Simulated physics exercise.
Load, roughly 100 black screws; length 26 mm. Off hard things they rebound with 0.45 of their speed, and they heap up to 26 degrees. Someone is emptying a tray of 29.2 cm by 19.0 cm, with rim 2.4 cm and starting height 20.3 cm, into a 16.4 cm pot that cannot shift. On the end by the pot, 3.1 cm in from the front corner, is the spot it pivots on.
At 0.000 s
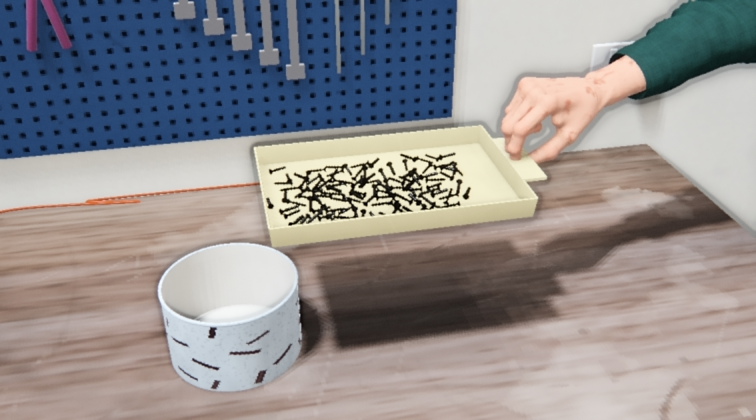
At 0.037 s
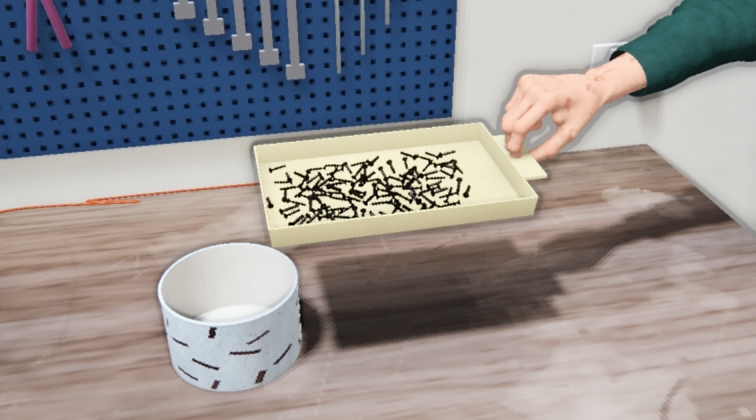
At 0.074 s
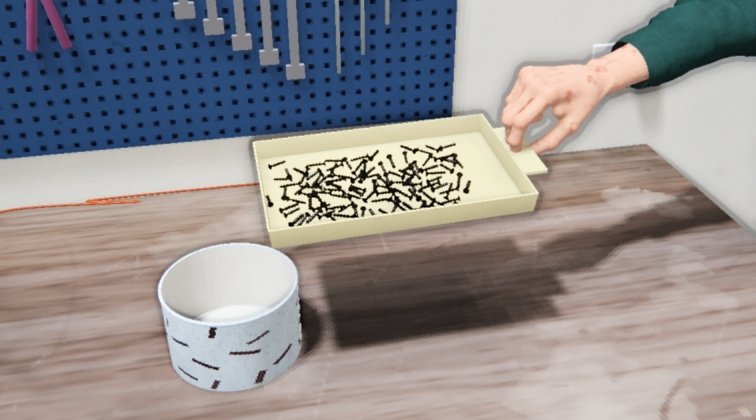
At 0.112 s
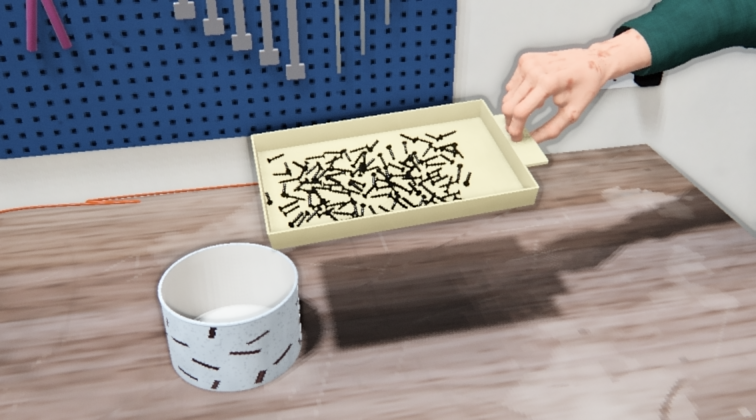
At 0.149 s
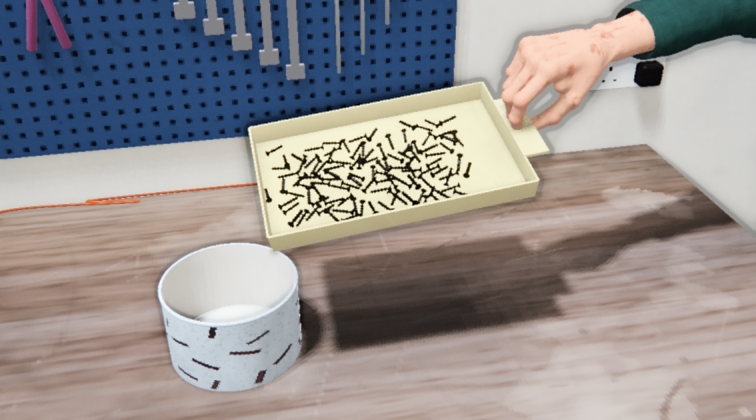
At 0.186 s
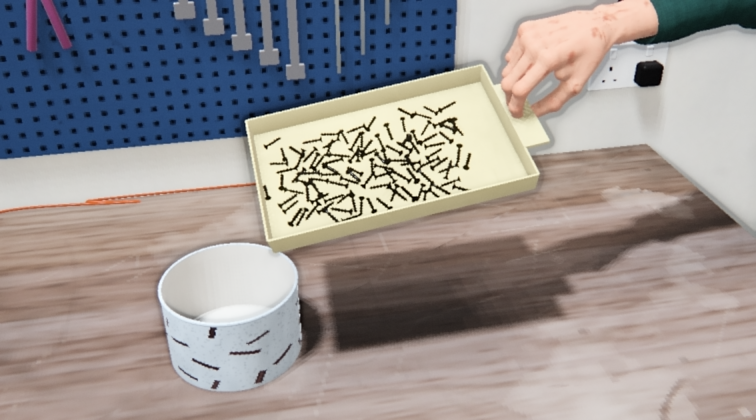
Hand raising the right end of a cream tray of black screws, tilting it toward a speckled pot on a wooden bench.
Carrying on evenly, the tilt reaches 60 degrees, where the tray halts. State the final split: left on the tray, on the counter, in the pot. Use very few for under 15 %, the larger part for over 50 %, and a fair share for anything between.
Left on the tray: The larger part, counter: A fair share, pot: Very few.
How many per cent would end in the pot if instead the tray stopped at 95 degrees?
I'd say close to 0 percent.
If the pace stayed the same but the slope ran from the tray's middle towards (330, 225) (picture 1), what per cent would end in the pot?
That comes to around 5 per cent.
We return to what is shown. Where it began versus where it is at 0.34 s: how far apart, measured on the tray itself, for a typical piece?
Displacement on the tray: About 2 cm.
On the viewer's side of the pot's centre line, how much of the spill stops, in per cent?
About 100 per cent.
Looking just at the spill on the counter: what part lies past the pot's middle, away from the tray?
I reckon around 10 per cent.
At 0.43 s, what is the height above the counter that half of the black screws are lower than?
About 26 centimetres.
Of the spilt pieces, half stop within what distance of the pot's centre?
Some 16 cm, give or take.
After 0.34 s, tilt 42 degrees; the tray holds 100 %, the pot 0 %.
Then, at 0.43 s, tilt 55 degrees; the tray holds 100 %, the pot 0 %.
After 0.67 s, tilt 60 degrees; the tray holds 90 %, the pot 0 %.
In the end, at 2.1 s, tray 70 %, counter 30 %, pot 0 %.
